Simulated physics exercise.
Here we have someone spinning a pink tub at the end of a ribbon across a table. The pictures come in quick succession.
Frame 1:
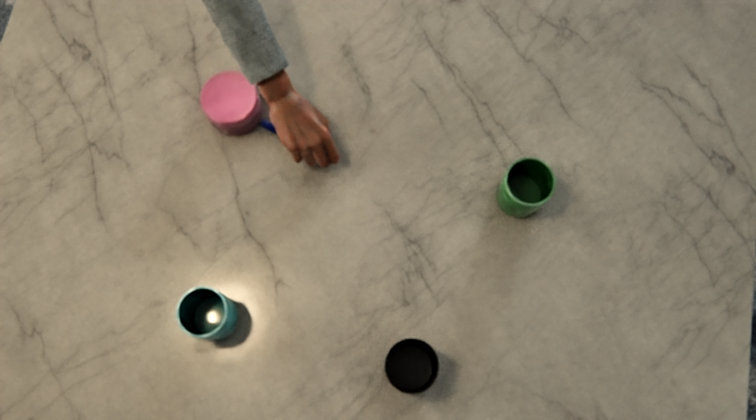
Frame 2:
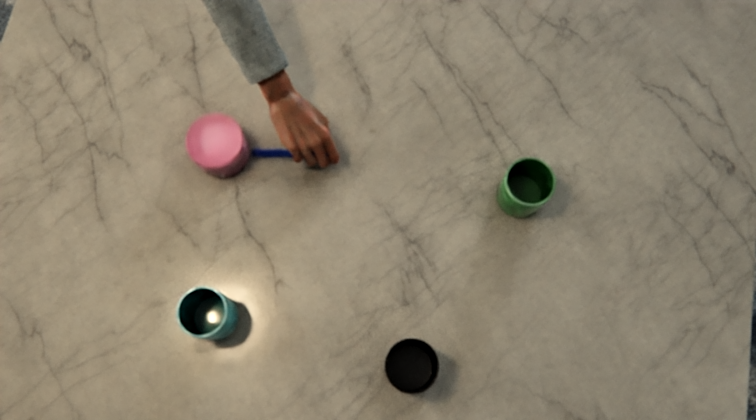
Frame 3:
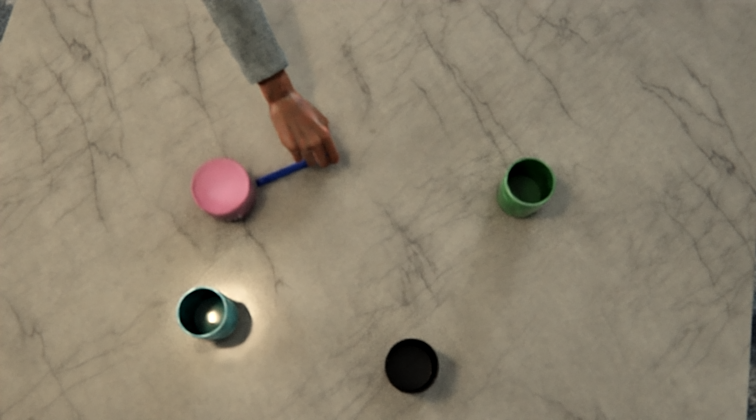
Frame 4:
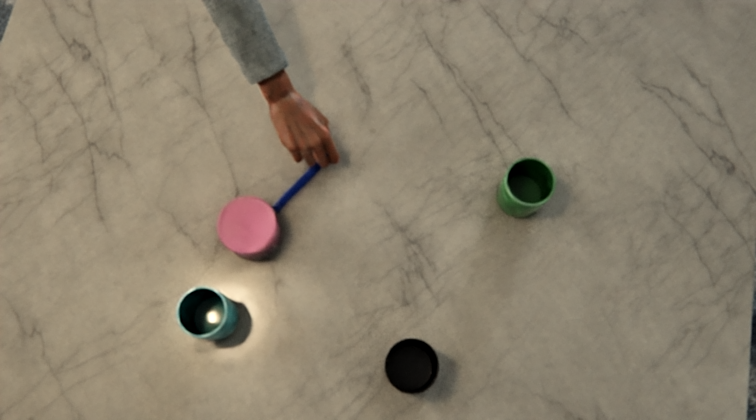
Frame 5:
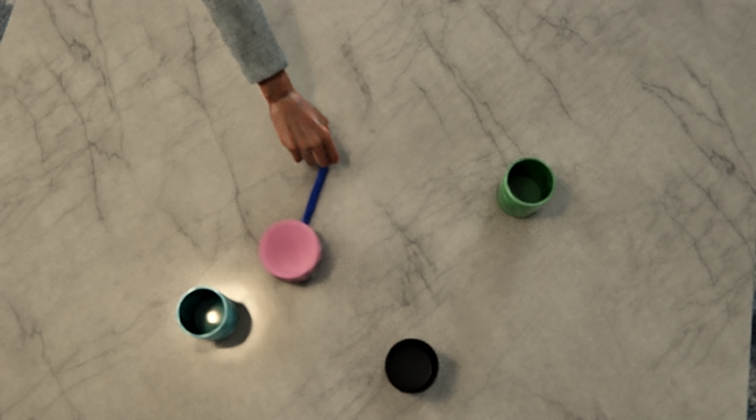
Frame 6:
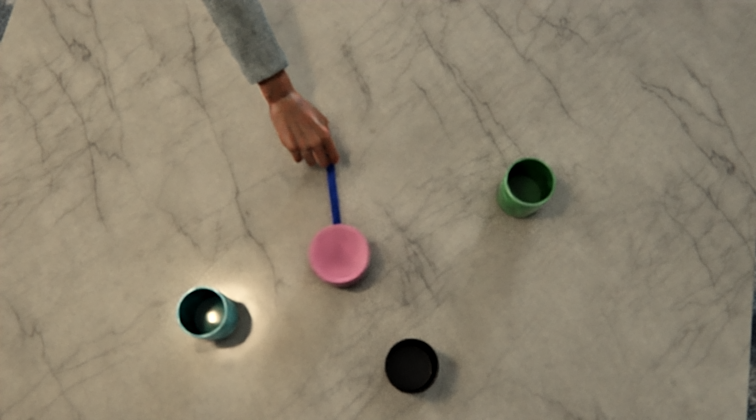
A pink tub on a blue ribbon, its other end held by a hand reaching in from the top, swings anticlockwise over a pale veined marble table seen from above. A green mug stands at right, a glowing turquoise mug at lower left and a black mug at bottom centre. The tub curves down the left, then rightward below the nearly still hand, while the mugs and camera stay put.
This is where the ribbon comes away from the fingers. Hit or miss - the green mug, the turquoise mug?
Green mug - hit, turquoise mug - miss.
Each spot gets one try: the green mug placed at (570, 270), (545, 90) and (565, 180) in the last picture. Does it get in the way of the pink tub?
At the first place it is avoided, at the second it is avoided, and at the third it gets knocked.
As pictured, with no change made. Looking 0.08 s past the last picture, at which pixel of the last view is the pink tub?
Approx. position: (429, 232).
Then, 0.08 s later than the last view, tub near (429, 232).
Then, 0.20 s later than the last view, tub near (497, 214); green mug pushed aside.
Finally, tub near (502, 213); green mug pushed aside. The green mug takes the knock and the turquoise mug stays untouched.
